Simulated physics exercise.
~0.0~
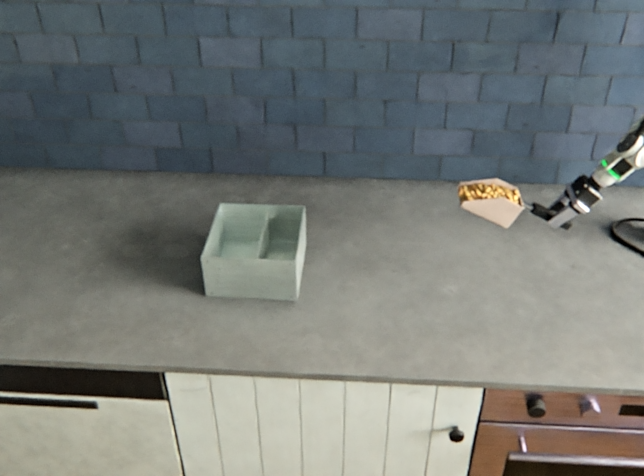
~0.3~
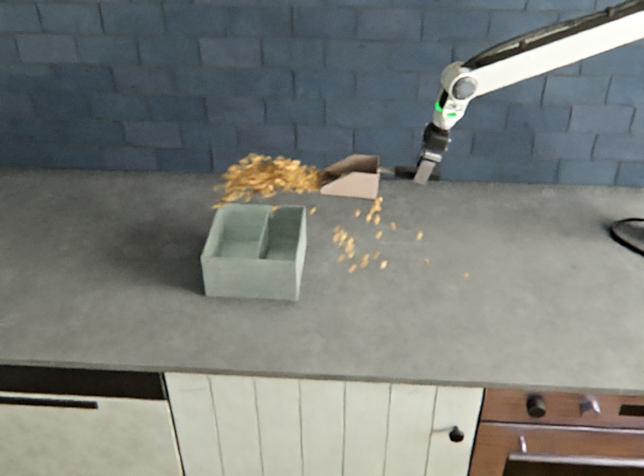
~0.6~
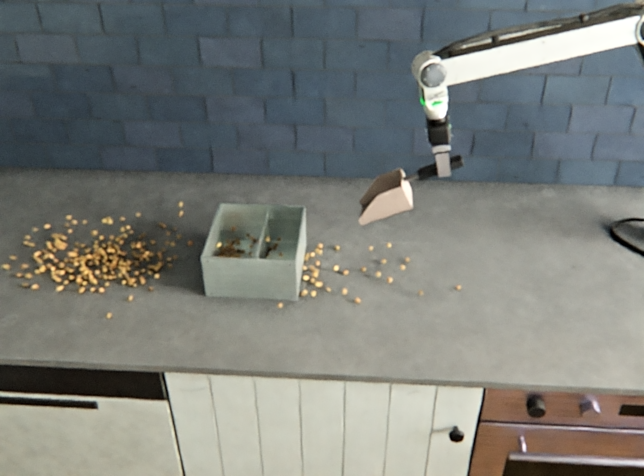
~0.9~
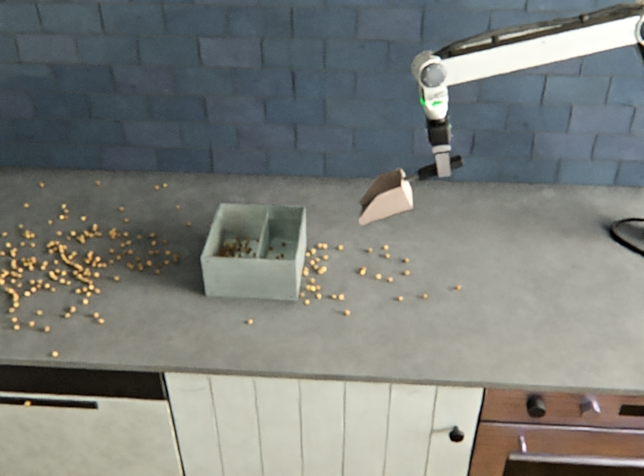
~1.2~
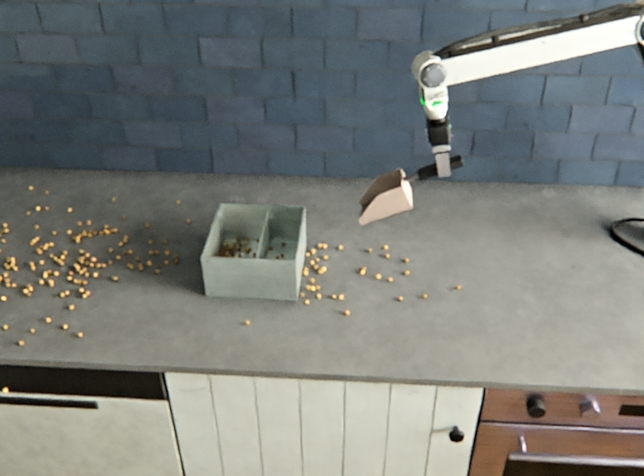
Chickpeas flying left from a scoop swung by a robot arm, some landing in a divided tray, most scattering across the counter.
